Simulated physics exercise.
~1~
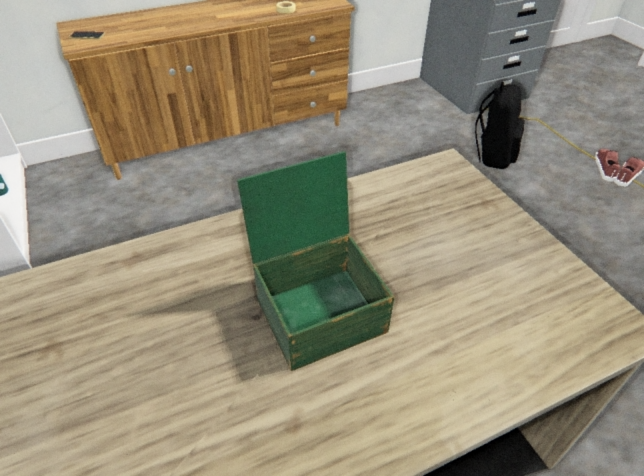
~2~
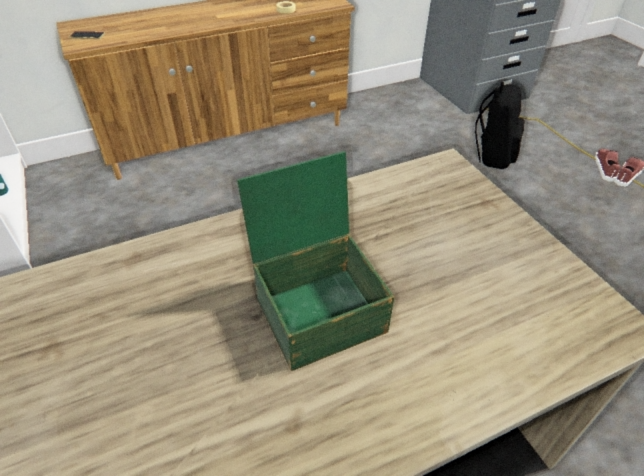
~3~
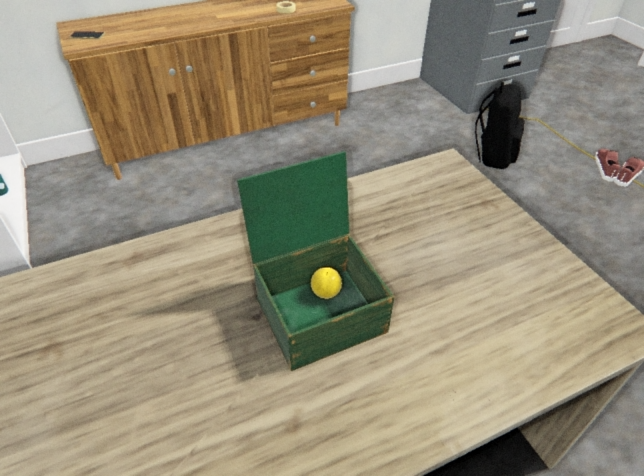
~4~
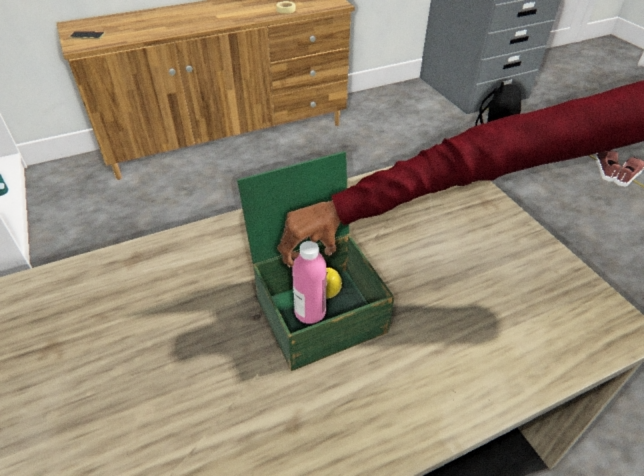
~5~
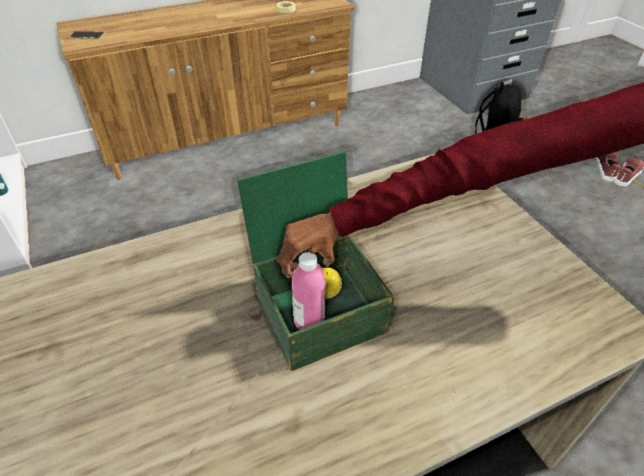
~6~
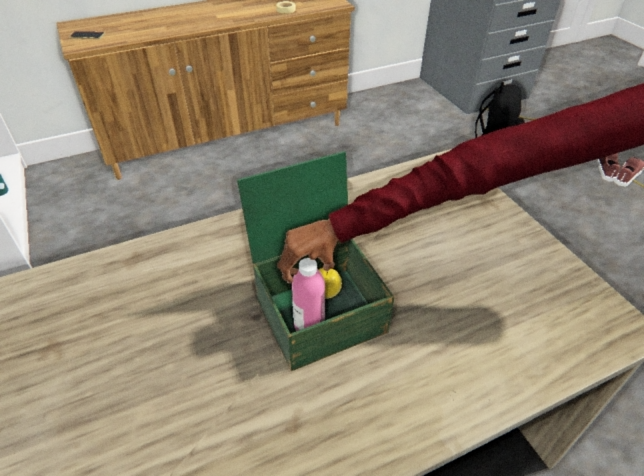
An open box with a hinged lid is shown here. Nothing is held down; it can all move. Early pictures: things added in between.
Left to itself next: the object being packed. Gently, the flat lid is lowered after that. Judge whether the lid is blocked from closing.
Looks to me like the lid is kept from shutting.
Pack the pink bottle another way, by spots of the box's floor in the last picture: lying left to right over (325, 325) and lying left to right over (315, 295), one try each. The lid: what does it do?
On the first go the lid settles shut, and on the second go it settles shut.
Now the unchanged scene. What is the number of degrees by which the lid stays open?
The lid sits around 40° above the rim.
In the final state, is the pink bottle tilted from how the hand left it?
Simply put, the pink bottle remains unturned.
Then, 1.40 s after the last picture, lid 76° above the rim.
Then, 1.80 s after the last picture, lid 39° above the rim.
At rest, lid 39° above the rim; both in place. Seen from the same camera at the end, pink bottle near (309, 297).
